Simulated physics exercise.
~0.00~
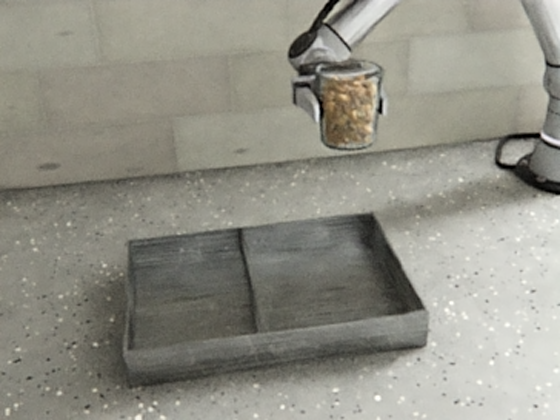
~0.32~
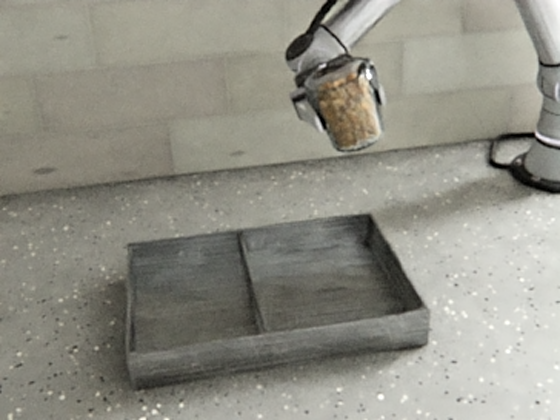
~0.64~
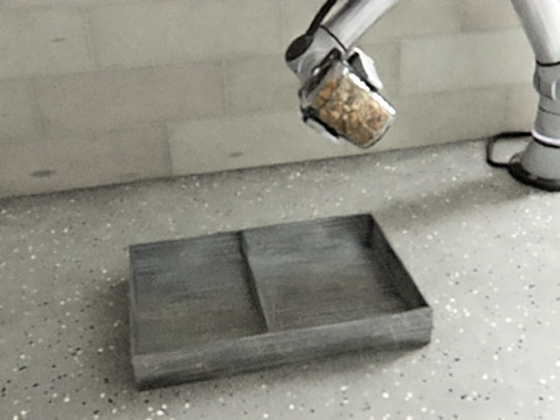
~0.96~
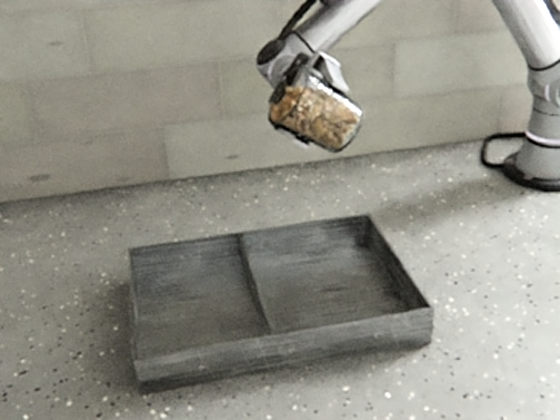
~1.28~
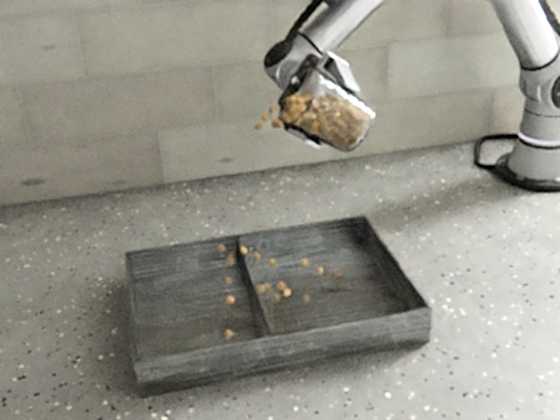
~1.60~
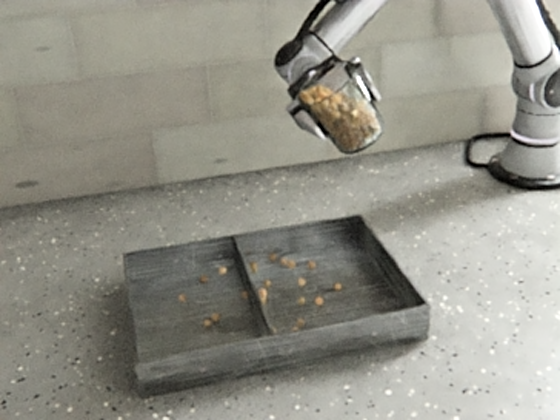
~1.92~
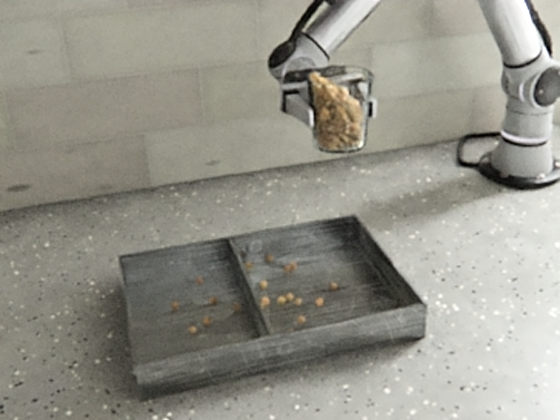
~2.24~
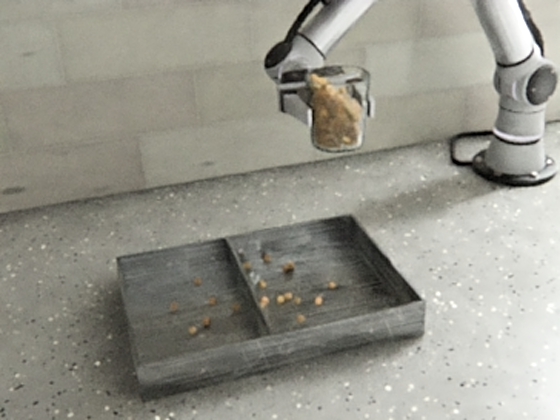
A silver robot arm reaches in from the upper right, gripping a clear cup of tan dried chickpeas above a speckled grey surface, with a pale tiled wall behind. Below sits a dark grey, wood-grained tray split by a cross wall, seen from slightly above as the view drifts a little sideways. The arm tilts the cup further and further to the left, then a small stream of chickpeas spills and scatters on both sides of the divider. The arm turns the cup upright again and holds it there, still mostly full, with only a sprinkling of chickpeas in the tray, more of them right of the divider.
